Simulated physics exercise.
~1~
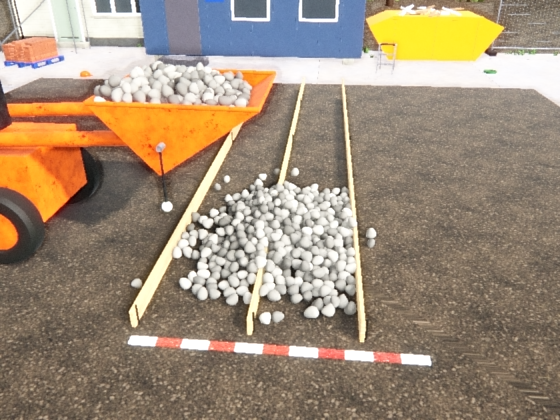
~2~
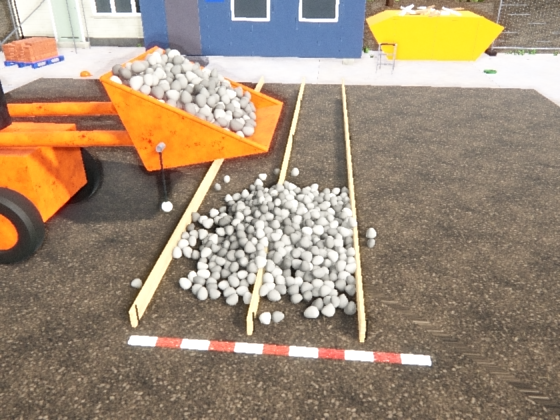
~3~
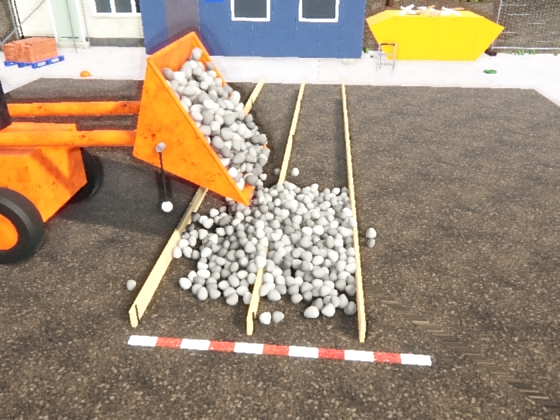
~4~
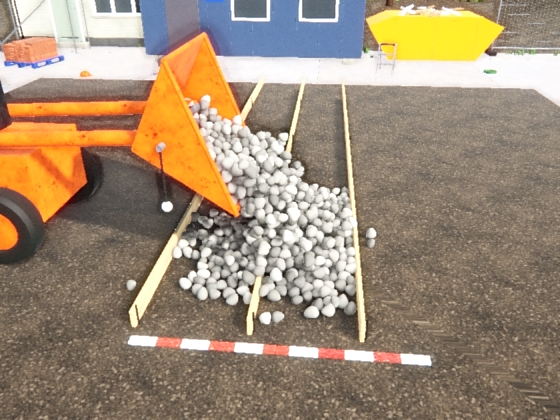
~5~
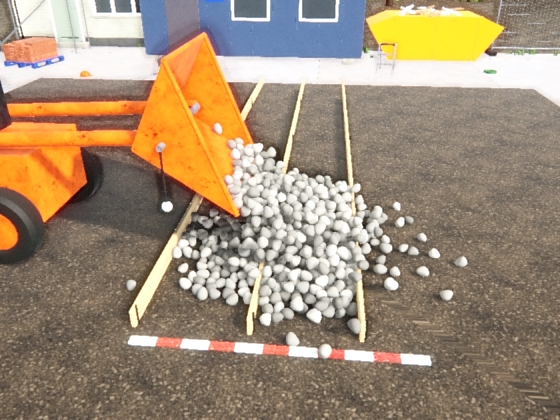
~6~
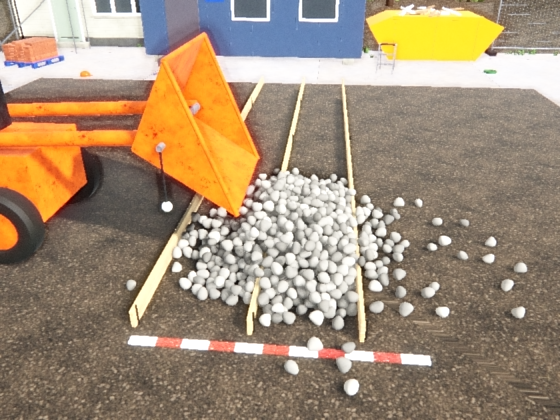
An orange loader tips its bucket, pouring grey stones onto the pile, some rolling right.
